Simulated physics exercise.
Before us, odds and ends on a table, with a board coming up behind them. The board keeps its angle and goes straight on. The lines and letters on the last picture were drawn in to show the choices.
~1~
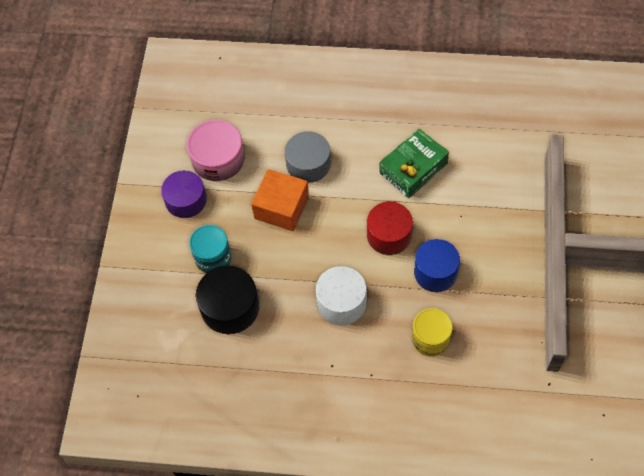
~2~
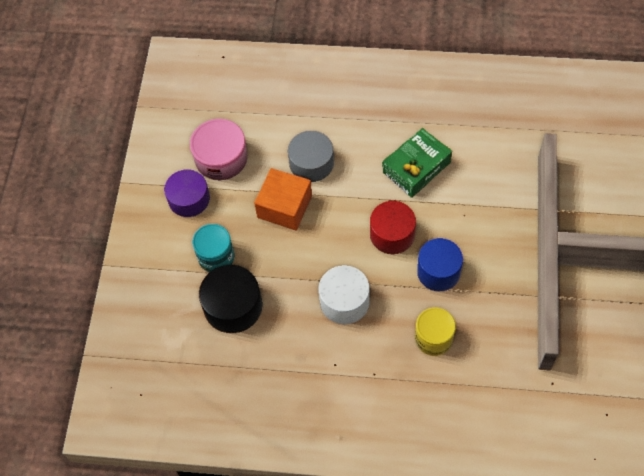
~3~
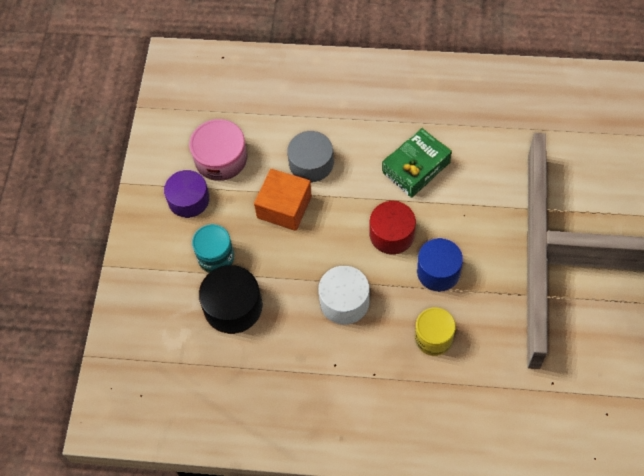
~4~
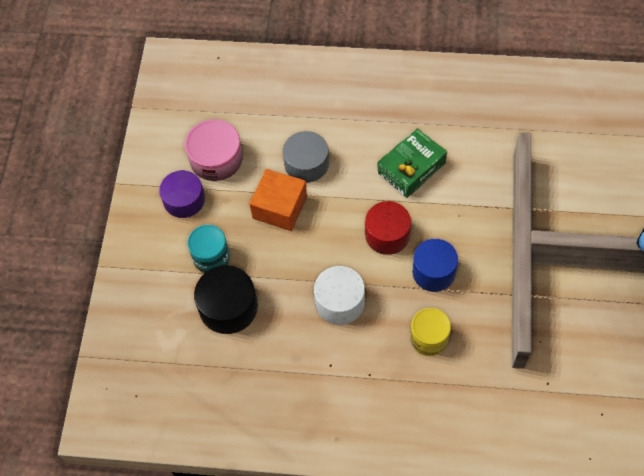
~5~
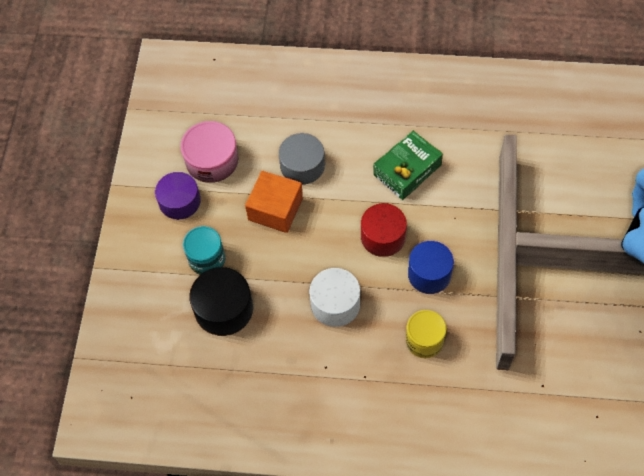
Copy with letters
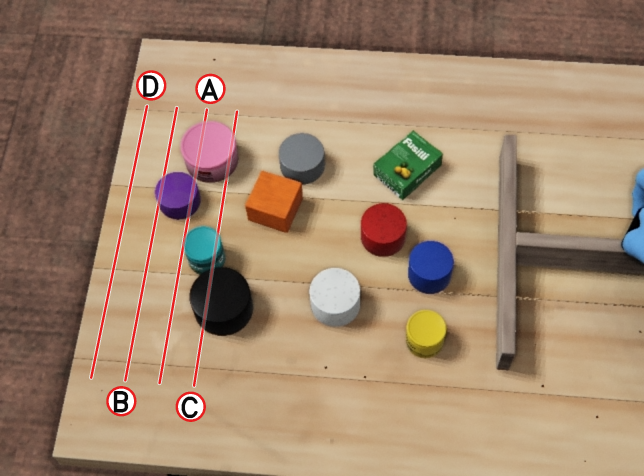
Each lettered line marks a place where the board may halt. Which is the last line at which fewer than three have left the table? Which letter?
It should halt at A.
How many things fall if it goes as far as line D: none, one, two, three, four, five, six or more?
By then, six or more.
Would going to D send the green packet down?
By then, yes.
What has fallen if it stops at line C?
The pink jar.
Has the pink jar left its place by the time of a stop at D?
By then, yes.
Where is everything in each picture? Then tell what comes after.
In the first frame, orange block (281, 200); black tin (228, 300); blue pot (437, 266).
In the second frame, board (552, 237); white pot (344, 295).
In the third frame, board (540, 236); pink jar (219, 150).
In the fourth frame, board (525, 236); purple tin (182, 194).
In the fifth frame, board (510, 238); yellow tub (426, 335); green packet (408, 165); orange block (274, 202).
On the marked copy, A at (185, 237); B at (153, 235); C at (217, 239); D at (121, 233).
Following A. Soon after the start, board (391, 230); yellow tub (359, 330); green packet (365, 171).
Later, board (273, 222); pink jar (166, 150); purple tin (167, 195).
In the end, board (184, 216); pink jar over the edge; purple tin over the edge; two fallen.
As for the rest, B drops six; C is within the limit but short; D drops ten.
